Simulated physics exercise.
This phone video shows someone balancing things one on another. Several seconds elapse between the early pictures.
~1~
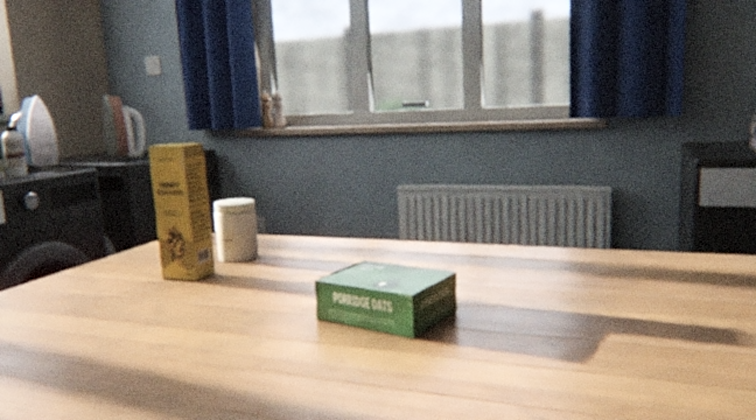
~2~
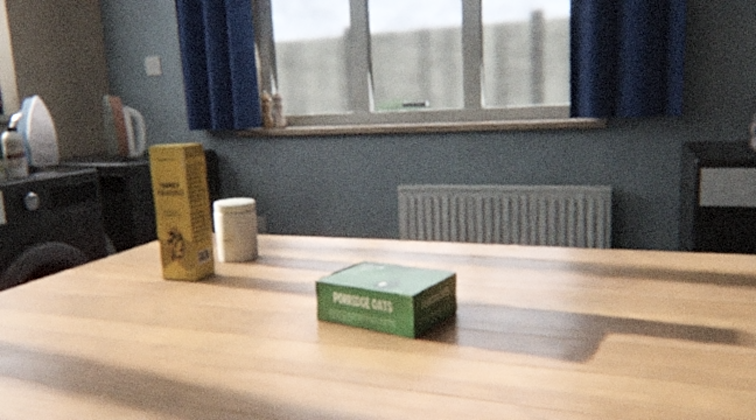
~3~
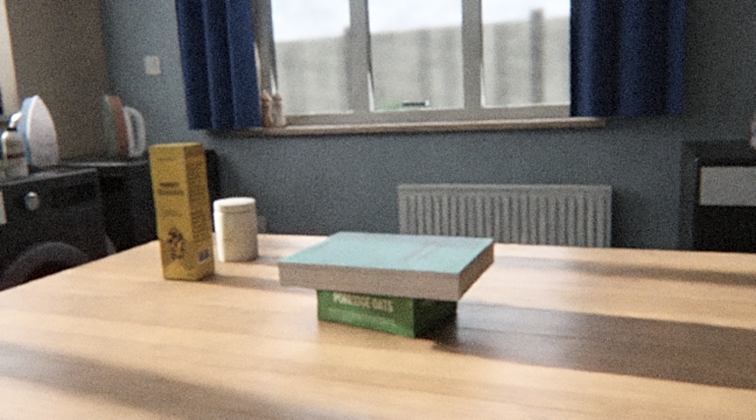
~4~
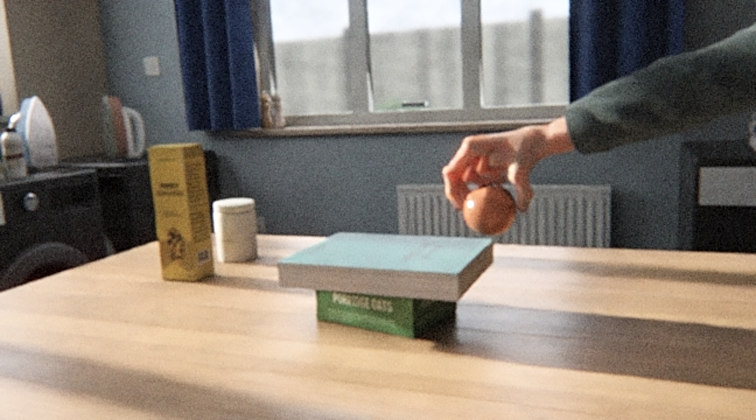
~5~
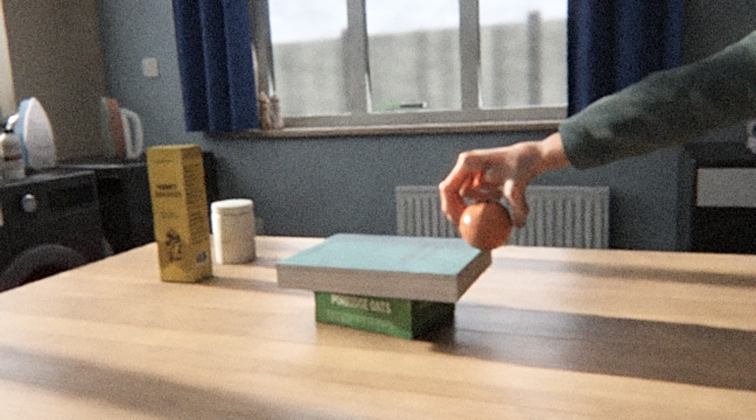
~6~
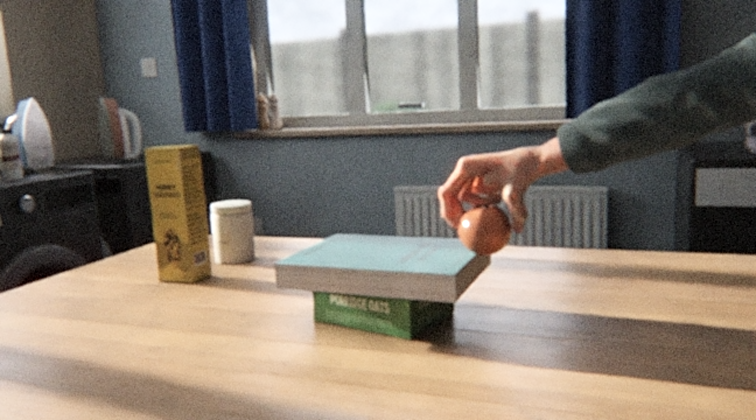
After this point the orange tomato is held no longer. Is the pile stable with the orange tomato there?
Unstable.
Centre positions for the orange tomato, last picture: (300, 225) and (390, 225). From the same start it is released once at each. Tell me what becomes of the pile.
Well, the first time it falls over, and the second time it stays steady.
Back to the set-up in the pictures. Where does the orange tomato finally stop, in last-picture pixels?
Close to pixel (541, 304).
Then, 0.30 s past the last view, orange tomato now fallen.
Then, 0.60 s past the last view, nothing new.
Finally, fallen, orange tomato; the other 4 still in place. Final places as the last picture's camera would see them, orange tomato near (541, 304). The pile gives way.
